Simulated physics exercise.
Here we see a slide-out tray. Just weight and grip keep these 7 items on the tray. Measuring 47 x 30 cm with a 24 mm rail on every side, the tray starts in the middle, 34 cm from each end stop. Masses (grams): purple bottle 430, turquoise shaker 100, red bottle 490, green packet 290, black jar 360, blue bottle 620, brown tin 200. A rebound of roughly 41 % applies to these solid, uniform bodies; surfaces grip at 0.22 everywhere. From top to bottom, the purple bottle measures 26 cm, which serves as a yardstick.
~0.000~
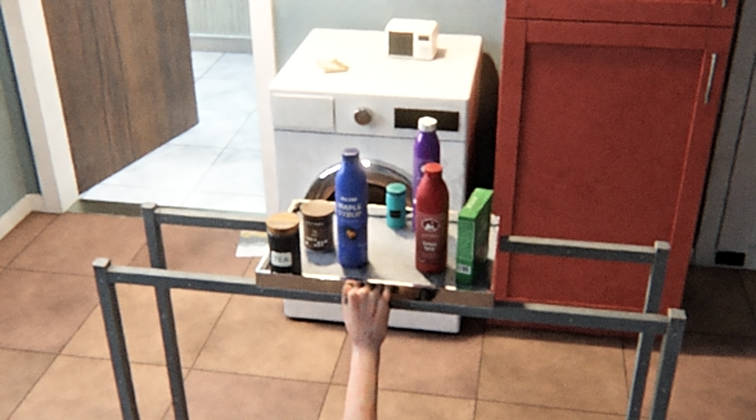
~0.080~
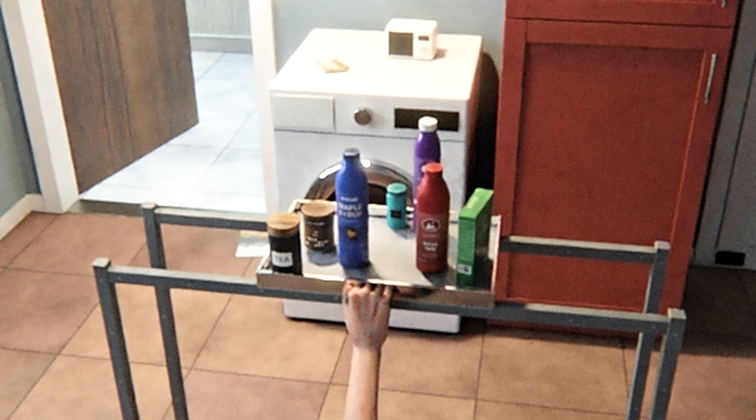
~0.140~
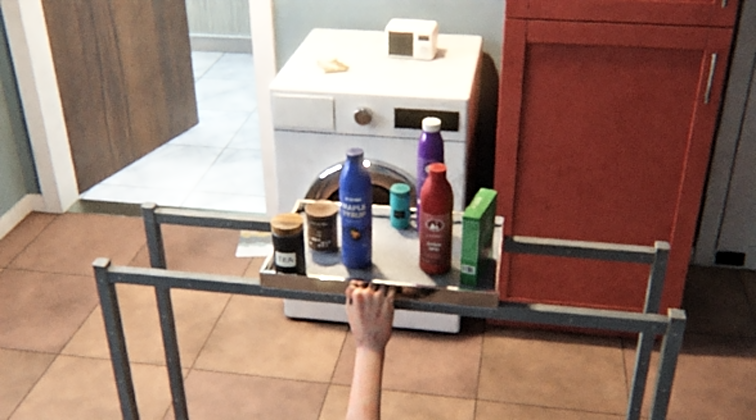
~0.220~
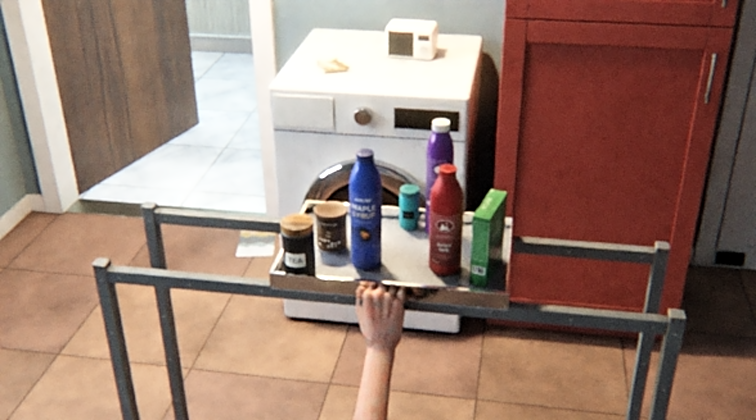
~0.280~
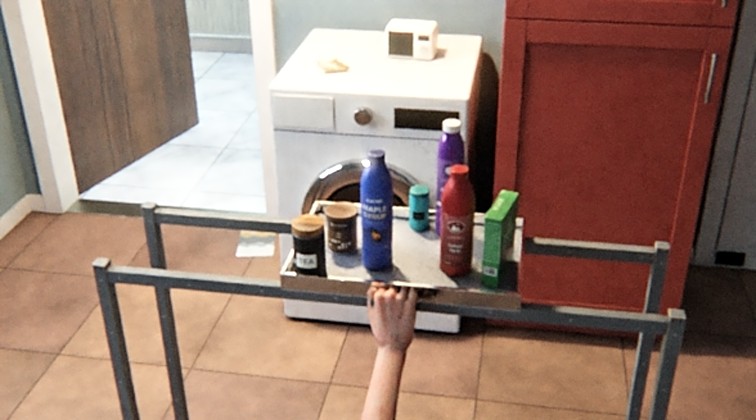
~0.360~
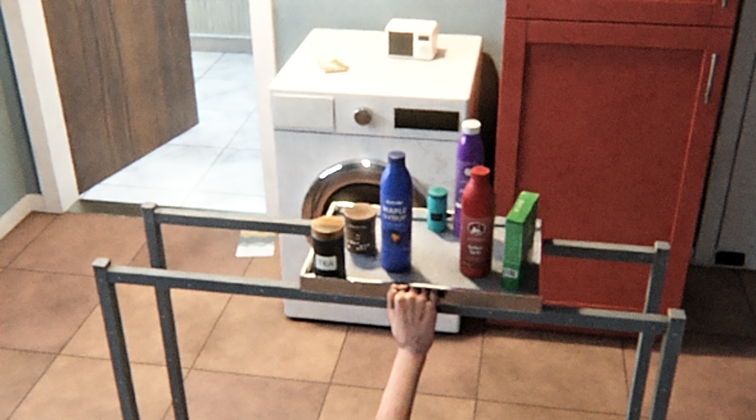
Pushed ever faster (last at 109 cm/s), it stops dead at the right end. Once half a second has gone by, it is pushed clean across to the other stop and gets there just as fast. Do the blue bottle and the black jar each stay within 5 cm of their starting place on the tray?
In order: The blue bottle does not; the black jar does.
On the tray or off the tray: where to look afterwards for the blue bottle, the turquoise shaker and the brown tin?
Outcome: The blue bottle remains on its support; the turquoise shaker remains on its support; the brown tin remains on its support.
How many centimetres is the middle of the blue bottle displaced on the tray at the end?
Net shift near 10 cm.
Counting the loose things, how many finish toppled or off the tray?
5.
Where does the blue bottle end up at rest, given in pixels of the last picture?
Roughly at pixel (191, 237).
After 1.16 s, tray moved 34 cm right; purple bottle, red bottle and green packet now off the tray; blue bottle leaning 62° near (643, 250); black jar slid 23 cm near (567, 272).
After 2.06 s, tray moved 2 cm left; blue bottle on its side near (475, 251); black jar slid 23 cm near (386, 256); turquoise shaker on its side.
At rest (3.4 s), off the tray, purple bottle, red bottle and green packet; tipped over on the tray, turquoise shaker and blue bottle; the other 2 in place, give or take 5 cm. Seen from the same camera at the end, blue bottle near (191, 237), black jar near (123, 234).
